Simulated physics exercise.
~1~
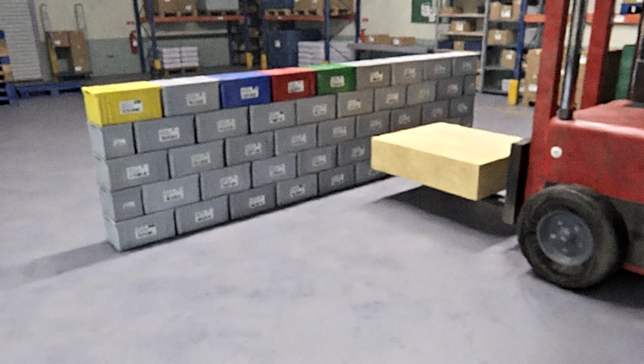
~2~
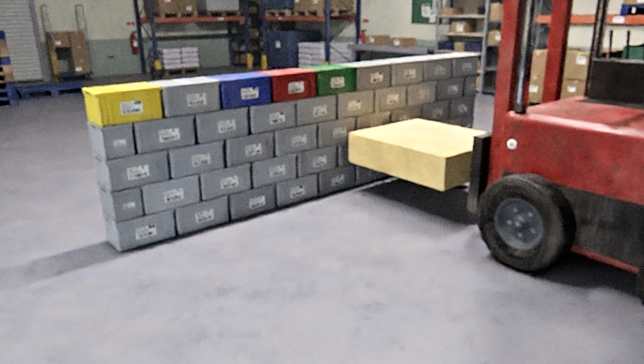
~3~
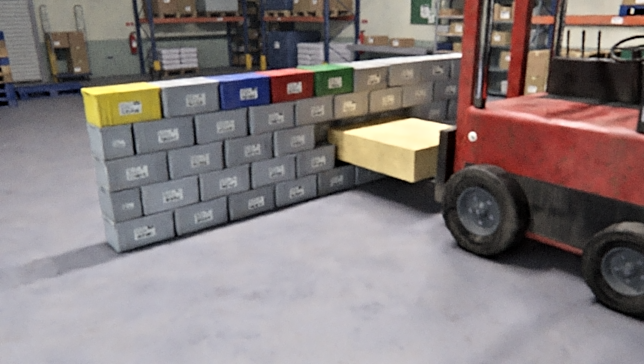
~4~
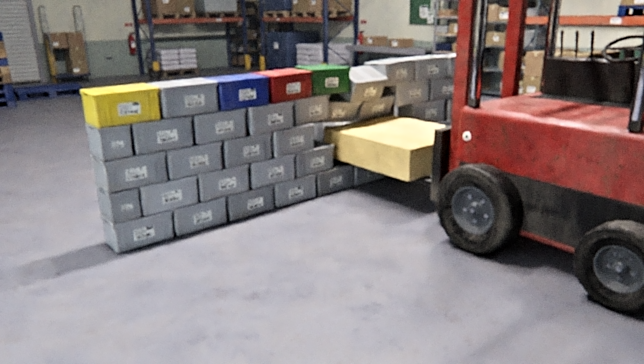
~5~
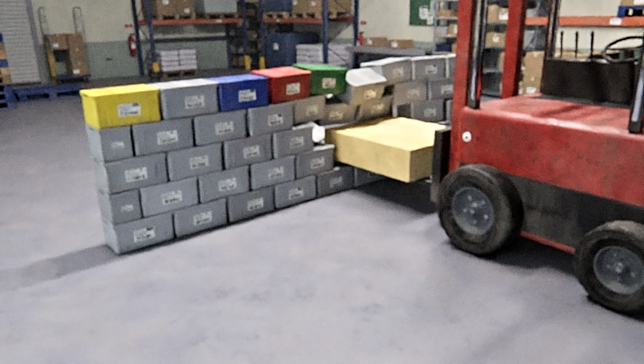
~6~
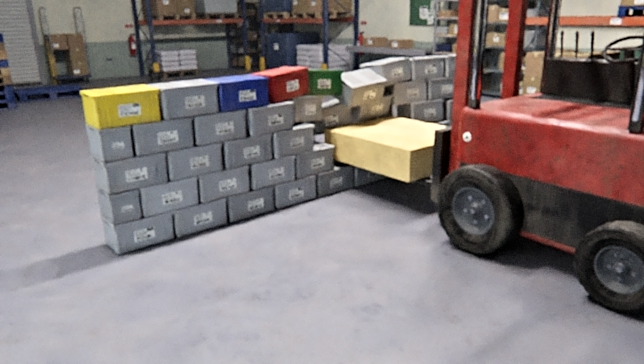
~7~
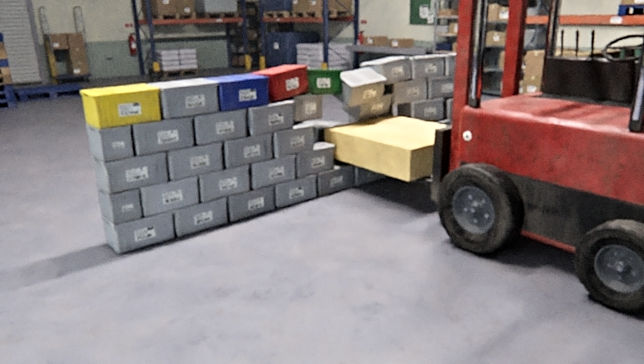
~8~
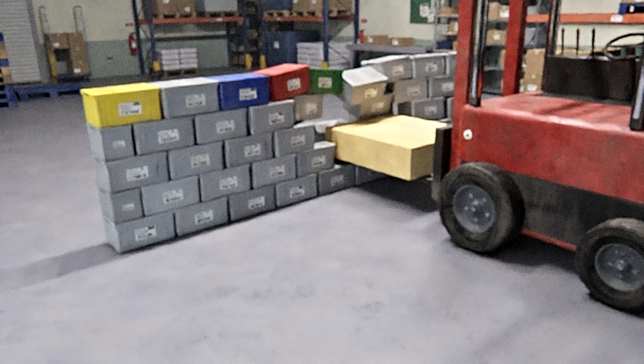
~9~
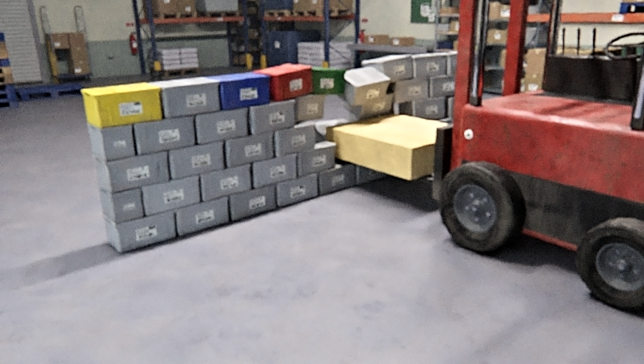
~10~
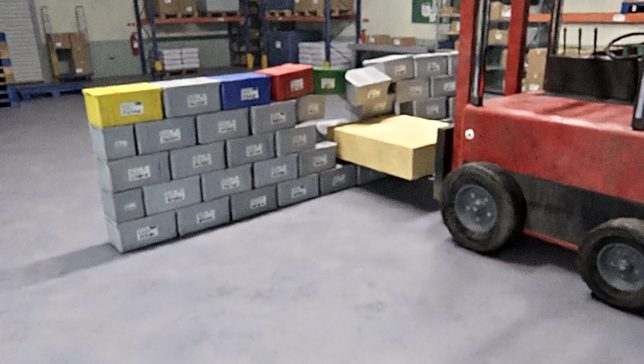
The clip shows a red forklift moving left and pushing a pale yellow block into a wall of mostly grey totes, then stopping. Several totes behind the block shift and tumble, leaving a disturbed gap, while the yellow and blue totes stay in place and the green one remains up.
